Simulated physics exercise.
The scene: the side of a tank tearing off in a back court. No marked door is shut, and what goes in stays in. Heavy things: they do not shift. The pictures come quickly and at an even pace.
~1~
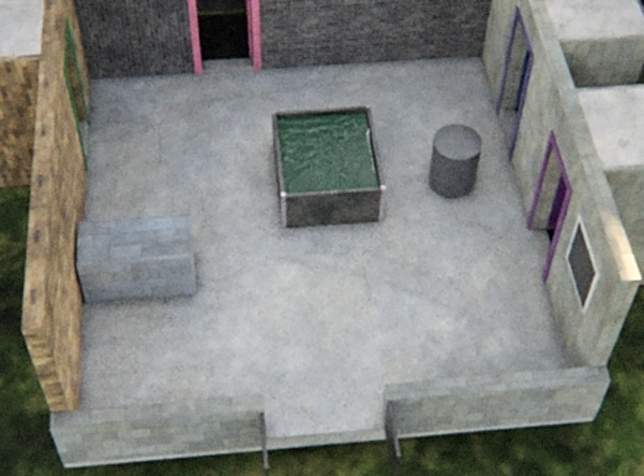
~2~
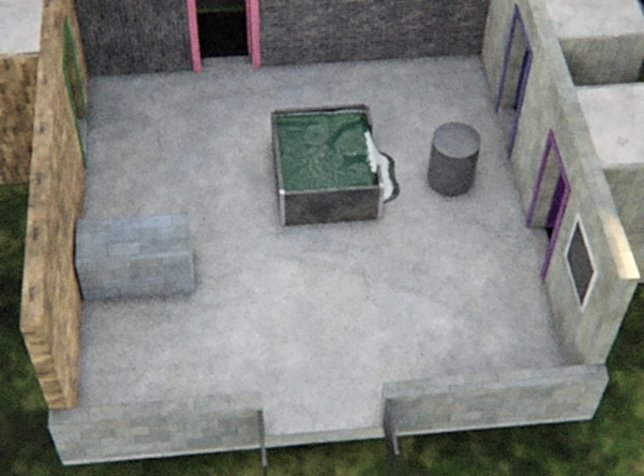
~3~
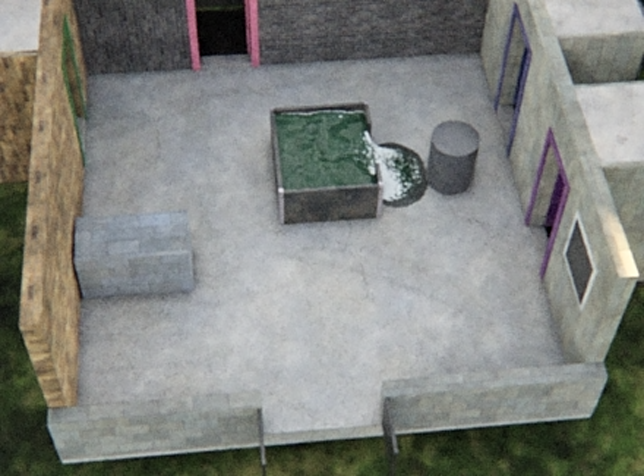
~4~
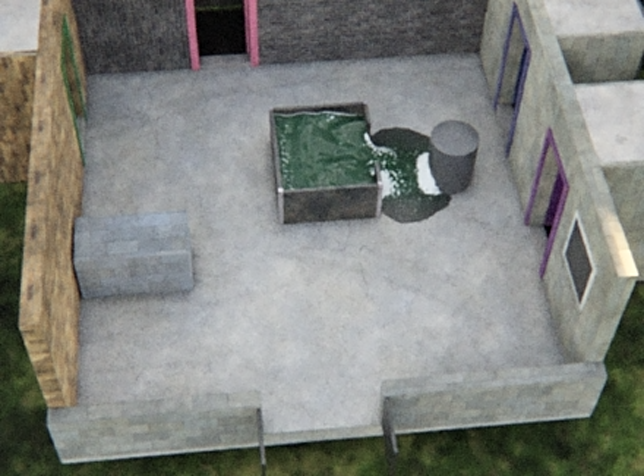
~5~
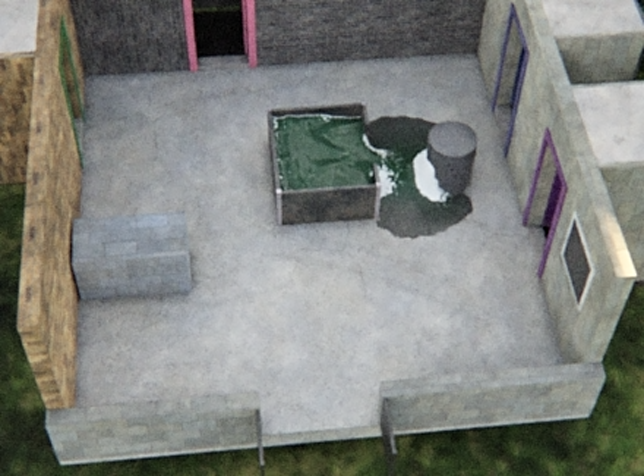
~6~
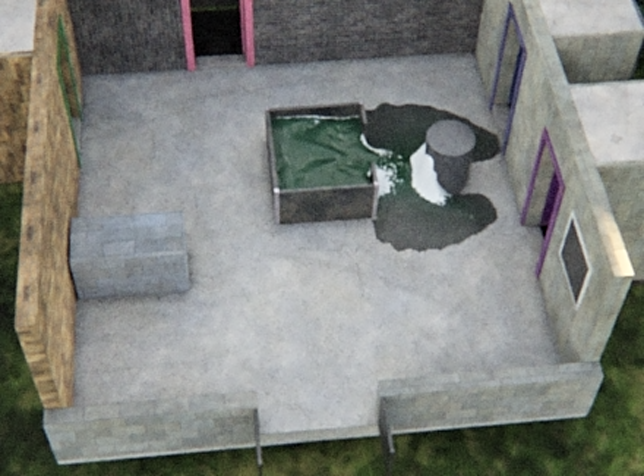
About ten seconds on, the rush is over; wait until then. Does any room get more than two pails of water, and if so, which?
At the end, the green door will be at or under the cap; the purple door will be over the cap; the blue door will be at or under the cap; the pink door will be at or under the cap.
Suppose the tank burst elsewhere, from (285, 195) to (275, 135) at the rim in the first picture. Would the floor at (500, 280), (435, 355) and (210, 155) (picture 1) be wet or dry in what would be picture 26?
Following the listed order, the three come out not reached, not reached and reached by the spill.
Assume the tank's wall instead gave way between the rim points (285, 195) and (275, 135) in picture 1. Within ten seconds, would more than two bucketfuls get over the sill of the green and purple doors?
First green is flooded, then purple is not flooded.
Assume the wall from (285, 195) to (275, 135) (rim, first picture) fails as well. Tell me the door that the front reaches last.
The one in purple.
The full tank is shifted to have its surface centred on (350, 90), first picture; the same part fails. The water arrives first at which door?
The blue one is first.
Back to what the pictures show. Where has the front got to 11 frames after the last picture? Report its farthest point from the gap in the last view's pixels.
Farthest reach: (558, 392).
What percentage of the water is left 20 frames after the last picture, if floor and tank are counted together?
It comes to roughly 96 per cent.
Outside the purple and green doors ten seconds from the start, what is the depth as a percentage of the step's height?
In order: Roughly 140 and 30 in a hundred.
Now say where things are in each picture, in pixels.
Still water in the water tank at (327, 153), in the first picture.
The front is at (389, 198), out from the gap at (371, 165), in the second picture.
The front is at (420, 188), out from the gap at (370, 166), in the third picture.
Water pours out at (369, 165) and has run to a hidden place, in the fourth picture.
The front is at a hidden place, out from the gap at (368, 167), in the fifth picture.
Water pours out at (365, 165) and has run to (493, 140), in the sixth picture.
A moment on, water covers 20 % of the floor; the green door not reached, the purple door under two buckets in, the blue door under two buckets in, the pink door not reached.
Next, water covers 30 % of the floor; the green door not reached, the purple door over two buckets in, the blue door under two buckets in, the pink door not reached.
Then, water covers 40 % of the floor; the green door not reached, the purple door over two buckets in, the blue door under two buckets in, the pink door not reached.
Later, water covers 65 % of the floor; the green door wet at the sill, nothing in, the purple door over two buckets in, the blue door under two buckets in, the pink door wet at the sill, nothing in.
In the end, water covers 90 % of the floor; the green door wet at the sill, nothing in, the purple door far over two buckets in, the blue door under two buckets in, the pink door wet at the sill, nothing in.
